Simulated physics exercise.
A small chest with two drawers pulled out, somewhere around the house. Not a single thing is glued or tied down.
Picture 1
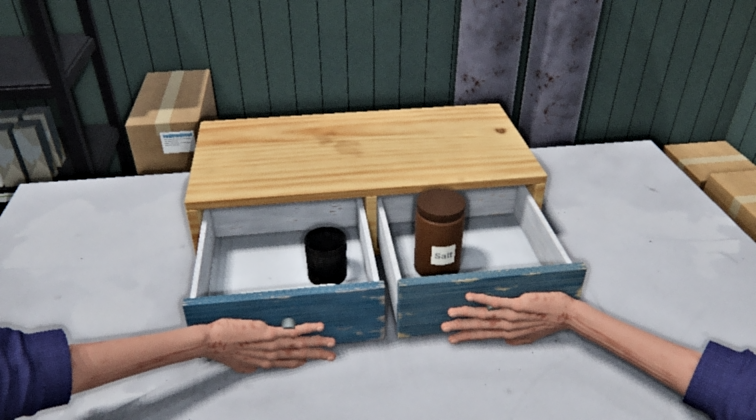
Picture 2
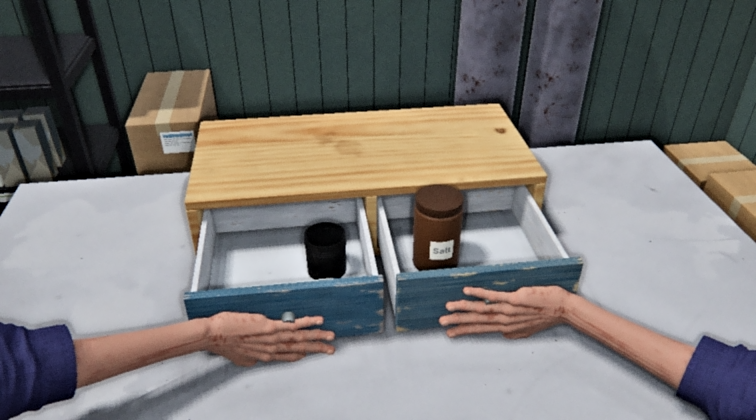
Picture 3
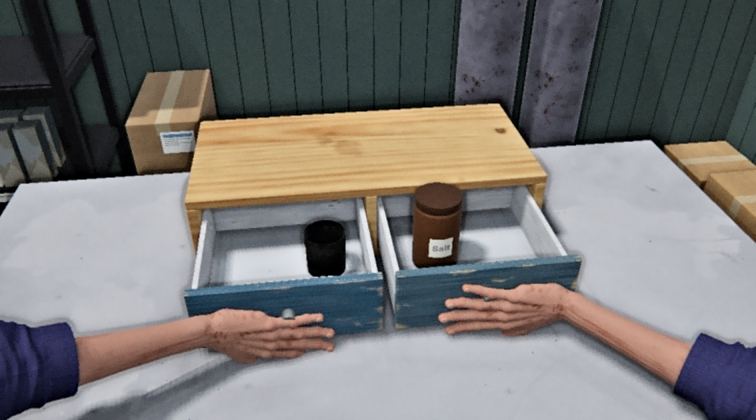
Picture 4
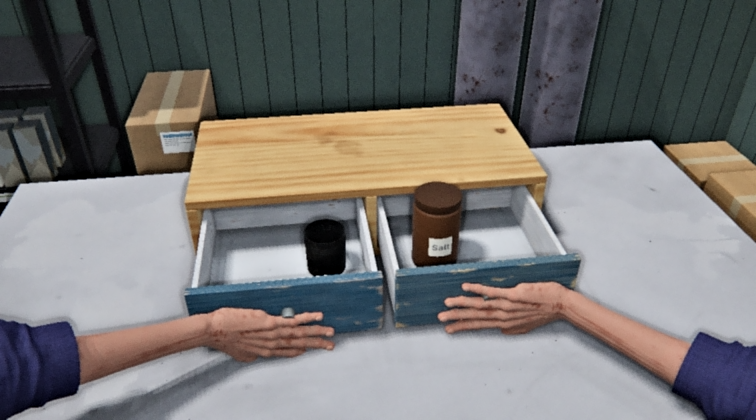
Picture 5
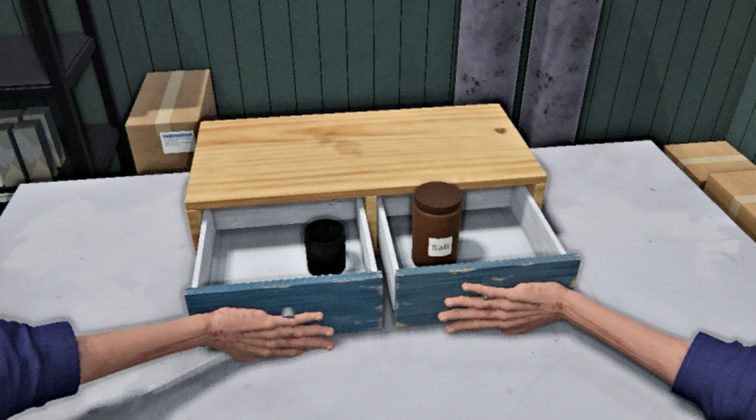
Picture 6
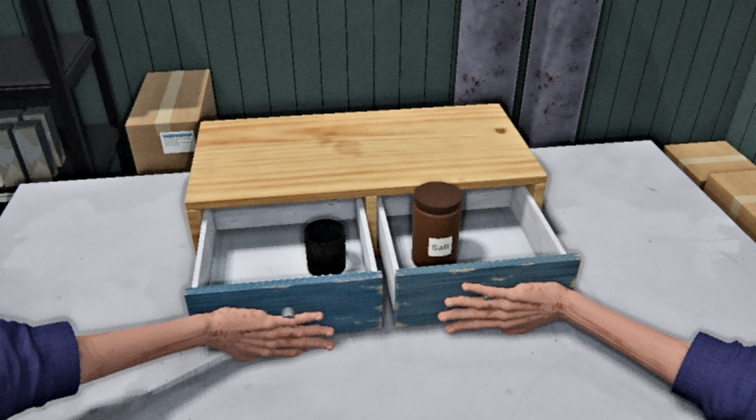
On a pale tabletop, two hands rest at open drawers holding dark containers, barely moving.
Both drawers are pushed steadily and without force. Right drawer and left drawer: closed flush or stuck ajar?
Outcome: The right drawer will stay sticking out; the left drawer will be pushed right in.
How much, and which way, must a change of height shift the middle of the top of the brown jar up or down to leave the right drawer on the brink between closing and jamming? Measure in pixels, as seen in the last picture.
Near 16 pixels, heading down.
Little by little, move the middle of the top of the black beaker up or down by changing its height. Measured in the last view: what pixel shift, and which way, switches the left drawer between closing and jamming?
An upward move of around 28 pixels.
Then, 0.50 s past the last view, right drawer about half in; left drawer about half in.
Finally, the right drawer will not close; the left drawer goes all the way in.
